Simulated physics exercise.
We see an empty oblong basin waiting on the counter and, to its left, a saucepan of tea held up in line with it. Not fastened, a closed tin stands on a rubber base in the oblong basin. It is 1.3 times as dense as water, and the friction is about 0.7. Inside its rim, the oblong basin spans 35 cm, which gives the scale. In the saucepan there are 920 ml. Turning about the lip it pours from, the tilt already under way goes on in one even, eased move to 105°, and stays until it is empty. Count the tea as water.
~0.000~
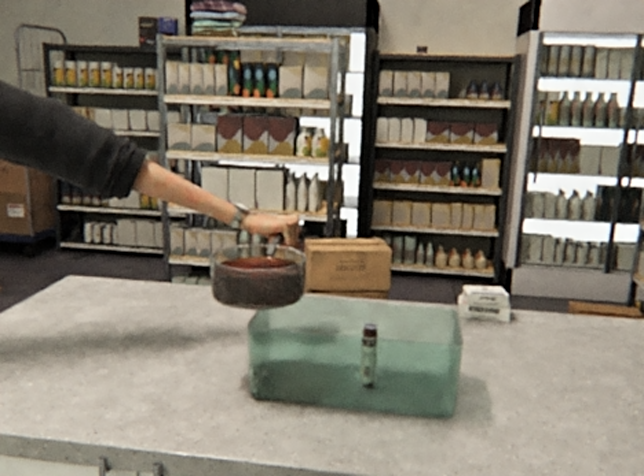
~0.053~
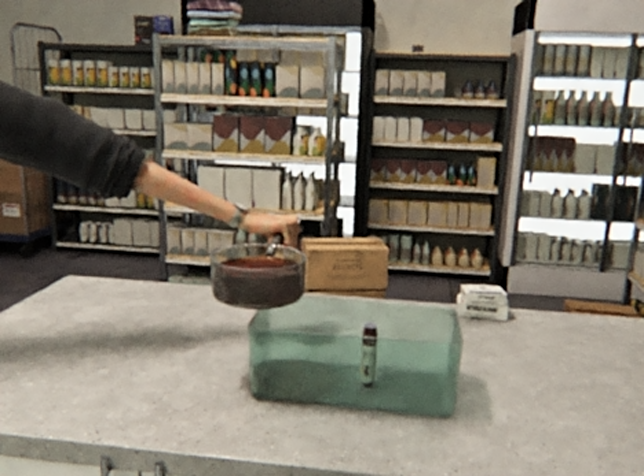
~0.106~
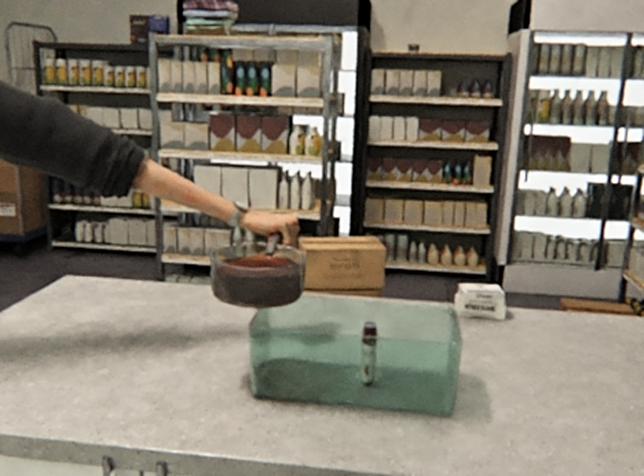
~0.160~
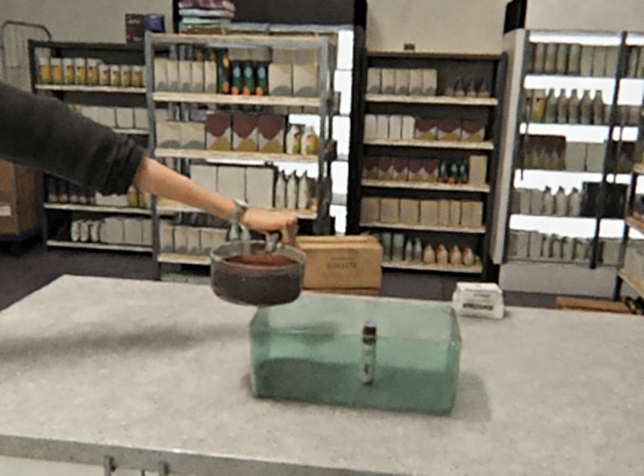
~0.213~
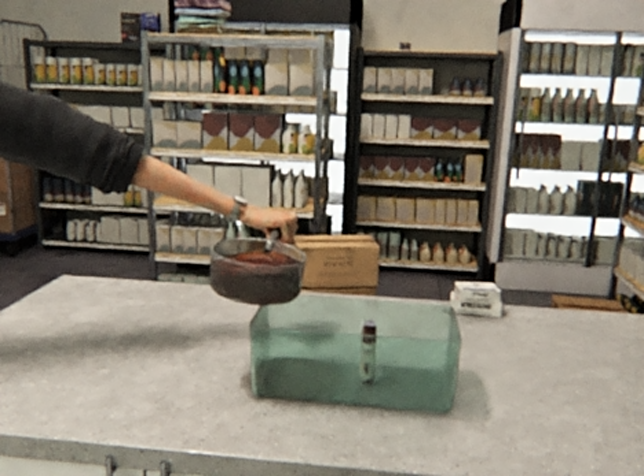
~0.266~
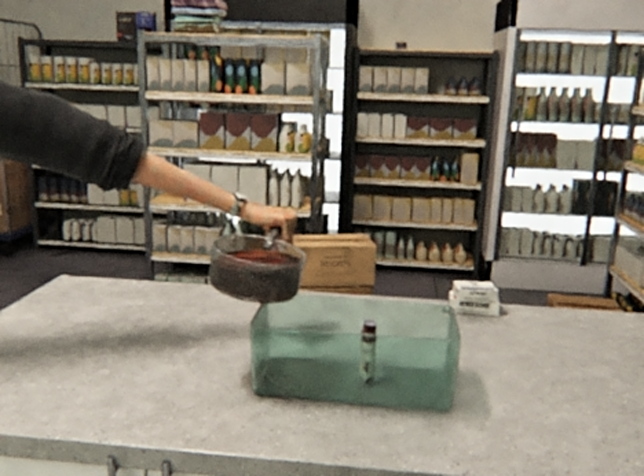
In a shop-like room lined with shelves of bottles and boxes, a grey counter is seen from the front and slightly above. A clear greenish oblong basin stands on it with a small dark-topped tin inside, a cardboard box and a white packet behind, and a saucepan of reddish-brown tea held above left. The hand slowly tilts the saucepan slightly rightward, while the view of the background drifts gently.
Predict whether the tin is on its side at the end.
Odds are it is tipped over.
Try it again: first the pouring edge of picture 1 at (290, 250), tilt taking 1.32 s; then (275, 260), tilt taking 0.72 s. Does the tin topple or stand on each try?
Run one: It tumbles. Run two: It tumbles.
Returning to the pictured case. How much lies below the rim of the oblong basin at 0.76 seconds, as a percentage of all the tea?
Close to 8 in a hundred.
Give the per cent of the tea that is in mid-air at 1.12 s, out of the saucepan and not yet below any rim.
Estimate: About 12 in a hundred.
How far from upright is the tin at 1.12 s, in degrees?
Lean: Around 40° from upright.
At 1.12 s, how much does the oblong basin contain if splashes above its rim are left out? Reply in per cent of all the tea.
Value: Approx. 76 %.
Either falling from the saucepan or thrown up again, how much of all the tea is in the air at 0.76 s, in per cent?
Close to 28 in a hundred.
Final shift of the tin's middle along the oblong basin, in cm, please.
Net tin displacement: Roughly 8.0 cm.
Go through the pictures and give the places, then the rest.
Tilt 0°; pouring edge (305, 261); surface from (216, 265) to (304, 271); the oblong basin's rim runs from (258, 311) to (460, 327); the tin's top is at (370, 329), in the first picture.
Tilt 0°; pouring edge (305, 261); surface from (216, 264) to (304, 270), in the second picture.
Tilt 1°; pouring edge (305, 261); surface from (216, 264) to (303, 269), in the third picture.
Tilt 3°; pouring edge (305, 261); surface from (216, 262) to (303, 268), in the fourth picture.
Tilt 6°; pouring edge (305, 260); surface from (215, 260) to (303, 266), in the fifth picture.
Tilt 9°; pouring edge (305, 260); surface from (215, 257) to (303, 263), in the sixth picture.
Then, 0.76 s in, the tilt is 59° and 64 per cent is still to pour; the tin stands where it began.
Then, 1.12 s in, the tilt is 94° and 11 per cent is still to pour; the tin leans 38°.
Then, 1.50 s in, the tilt is 105° and 0 per cent is still to pour; the tin lies on its side.
Then, 1.91 s in, the tilt is 105° and 0 per cent is still to pour; the tin lies on its side.
Finally, the tin lies on its side.
